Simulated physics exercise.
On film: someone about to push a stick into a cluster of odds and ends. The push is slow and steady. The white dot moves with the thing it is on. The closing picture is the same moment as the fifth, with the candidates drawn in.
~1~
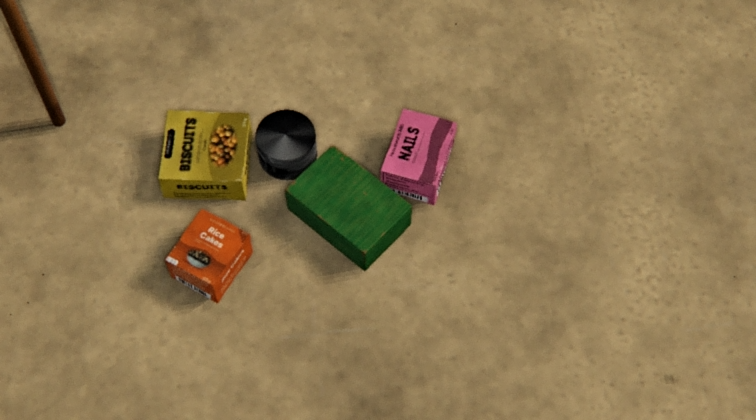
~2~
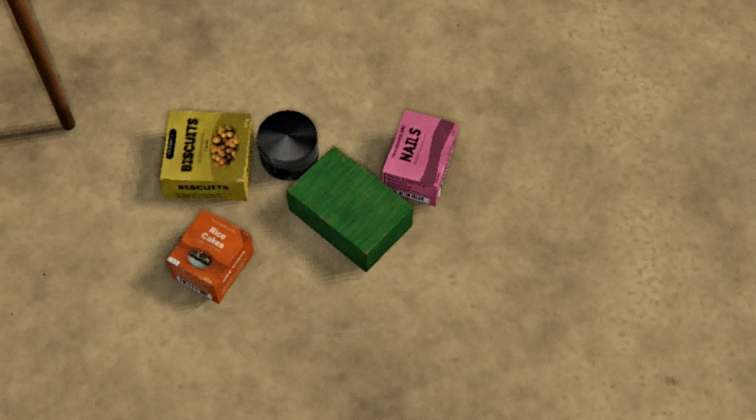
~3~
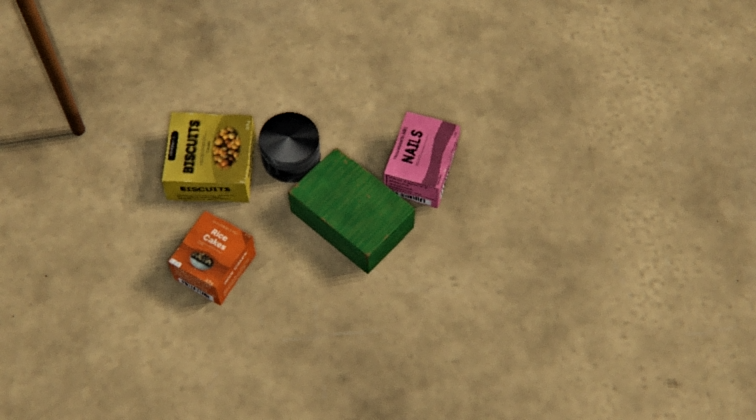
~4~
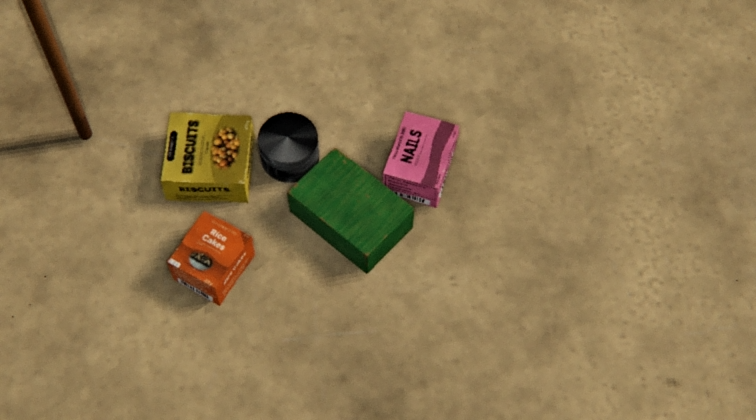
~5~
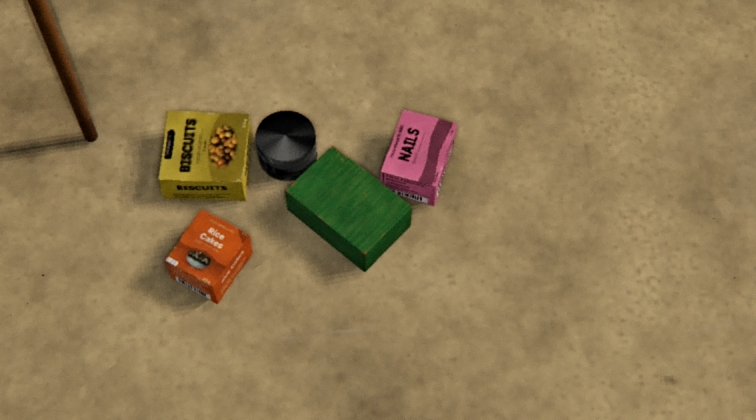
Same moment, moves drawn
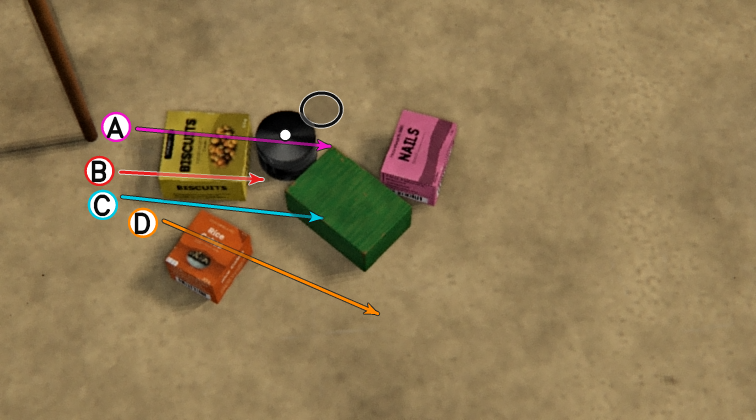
A thin brown stick at the upper left edges slowly right and slightly downward, drawing a little closer to a yellow biscuit packet. The packet, an orange box, a black tin, a green block and a pink box stay grouped on the mottled tan ground, untouched, with only a faint shift in the view.
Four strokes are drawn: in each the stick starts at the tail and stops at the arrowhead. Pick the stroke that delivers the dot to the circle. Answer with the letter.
Only C gets it there.
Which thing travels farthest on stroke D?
The orange box goes farthest.
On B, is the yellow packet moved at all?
Yes.
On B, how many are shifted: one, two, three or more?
Two.
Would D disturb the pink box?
No.
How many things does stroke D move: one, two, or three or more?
In all, one.
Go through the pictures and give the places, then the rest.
Pink box (419, 156); green block (348, 207); yellow packet (207, 156), in the first frame.
Yellow packet (208, 156); black tin (288, 145), in the second frame.
Orange box (212, 257); pink box (422, 159), in the third frame.
Green block (350, 210); yellow packet (209, 158), in the fourth frame.
Black tin (286, 145); orange box (209, 256); pink box (419, 157), in the fifth frame.
On the marked copy, A from (137, 129) to (330, 146); B from (120, 172) to (263, 180); C from (122, 197) to (322, 218); D from (164, 221) to (378, 314); the ring at (321, 109); the white dot at (285, 135).
Following C. Soon after the start, foot of the stick (194, 205); black tin (299, 140); yellow packet (225, 148).
Later, foot of the stick (266, 213); black tin (323, 120); yellow packet (241, 147).
In the end, foot of the stick (322, 219); black tin (323, 120); yellow packet (241, 147); the dot on the black tin is in the ring.
As for the rest, A leaves the dotted thing at (355, 160); B leaves the dotted thing at (363, 113); D leaves the dotted thing at (286, 146).
